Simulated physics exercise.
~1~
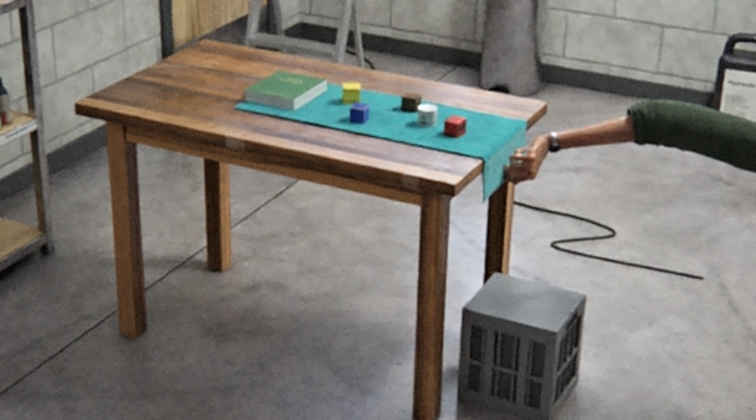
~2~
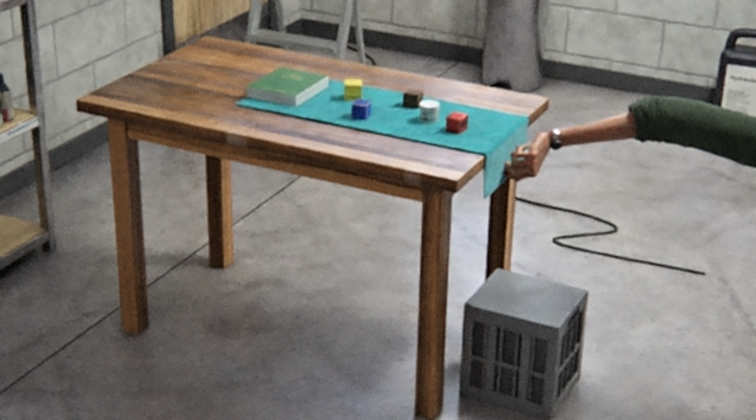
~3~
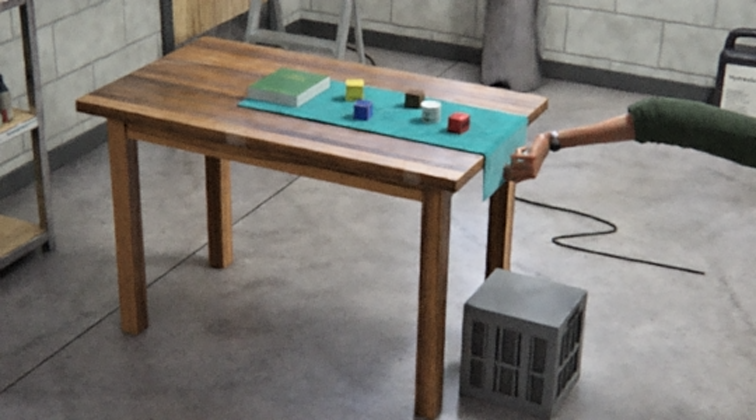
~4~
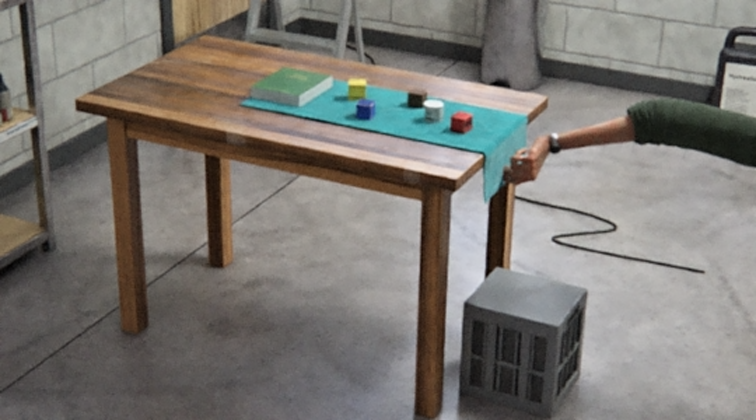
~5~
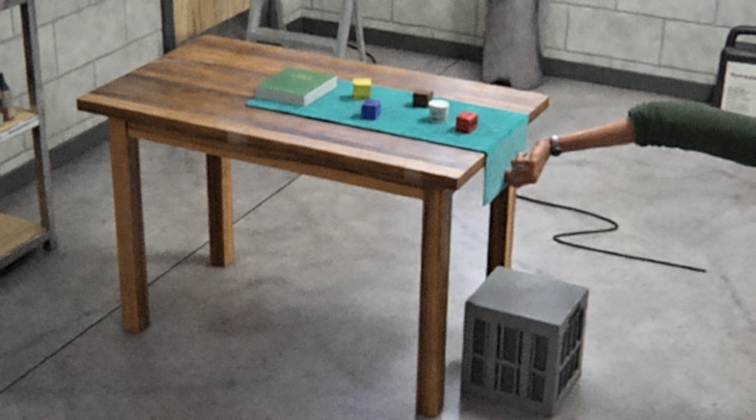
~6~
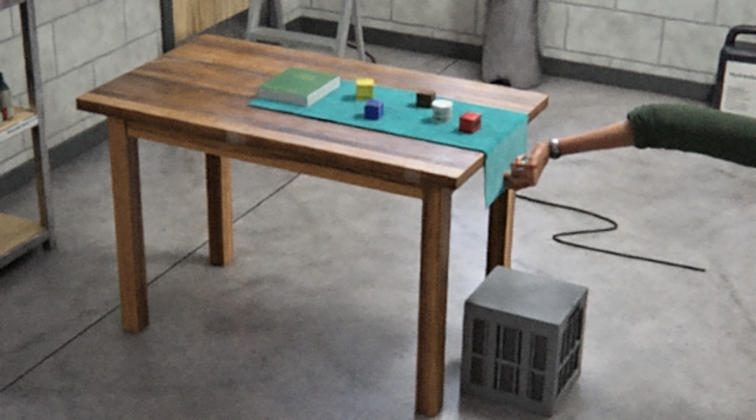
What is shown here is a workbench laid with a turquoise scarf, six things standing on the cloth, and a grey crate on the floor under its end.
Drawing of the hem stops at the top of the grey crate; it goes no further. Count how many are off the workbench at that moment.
Off the workbench: Three.
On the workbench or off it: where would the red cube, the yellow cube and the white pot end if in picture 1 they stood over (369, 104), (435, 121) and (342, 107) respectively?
Of the three, the red cube stays aloft, the yellow cube ends off the top and the white pot stays aloft.
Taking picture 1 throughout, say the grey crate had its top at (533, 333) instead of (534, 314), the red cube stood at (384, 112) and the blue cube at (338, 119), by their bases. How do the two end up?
Observed: Red cube departs; blue cube remains seated.
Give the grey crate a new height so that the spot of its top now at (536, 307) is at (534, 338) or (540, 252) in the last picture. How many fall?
For the first height 4, for the second 1.
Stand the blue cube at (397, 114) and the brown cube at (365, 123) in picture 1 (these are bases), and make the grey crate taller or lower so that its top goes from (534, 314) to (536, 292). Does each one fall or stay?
Observed: Blue cube remains seated; brown cube remains seated.
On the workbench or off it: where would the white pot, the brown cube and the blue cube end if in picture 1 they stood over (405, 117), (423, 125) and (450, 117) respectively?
So the white pot leaves the top, the brown cube leaves the top, and the blue cube leaves the top.
Soon after, hem near (503, 228); red cube gone.
Then, hem near (503, 256); red cube and white pot gone.
Further on, hem on the crate; red cube, white pot and brown cube gone.
At rest, hem on the crate; red cube, white pot and brown cube gone. It carries off three.
